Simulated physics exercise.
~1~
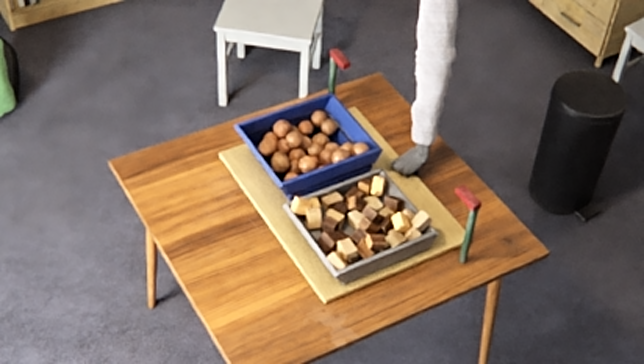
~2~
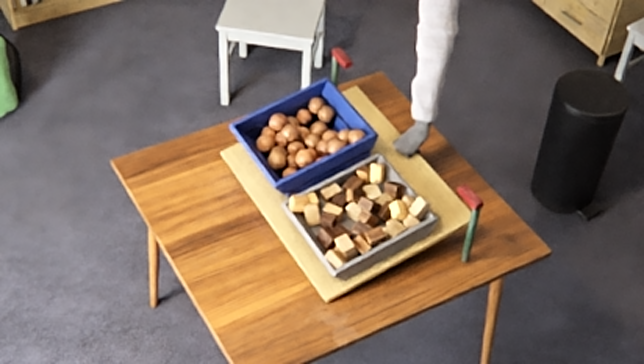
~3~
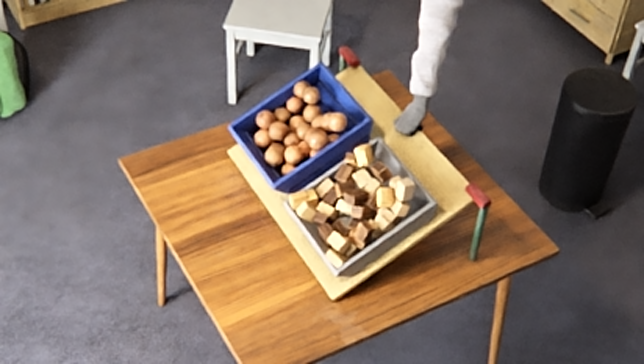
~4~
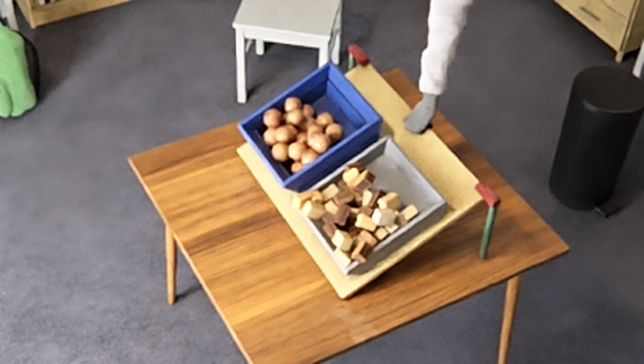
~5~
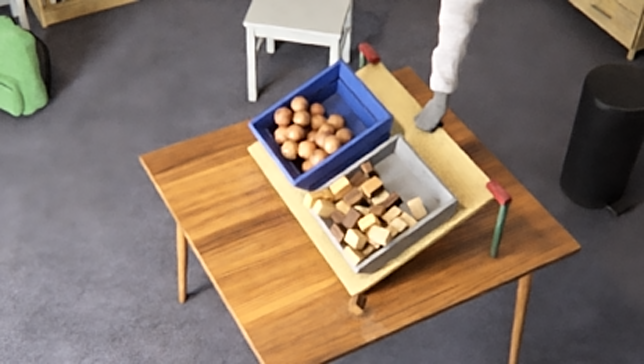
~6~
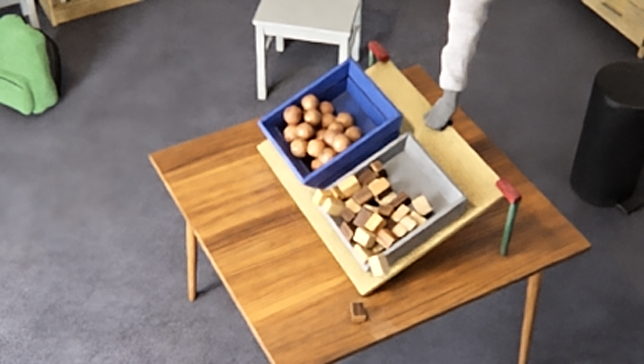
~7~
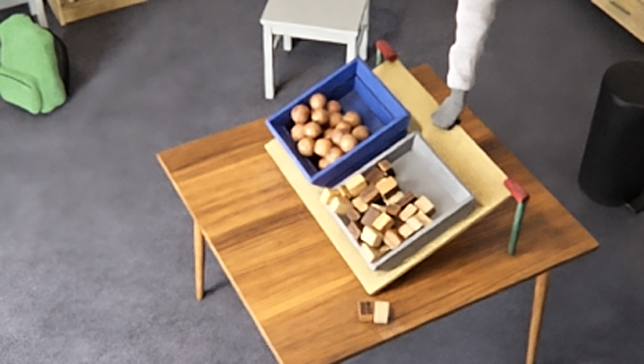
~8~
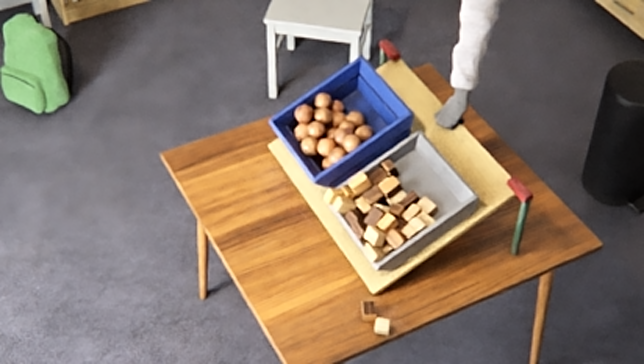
In the video, a gloved hand tilts up a board on a wooden table, carrying a blue tray of round brown onions and a grey tray of wooden blocks, until it stops at a slant; the contents slide toward the lower ends, and two blocks drop onto the table.
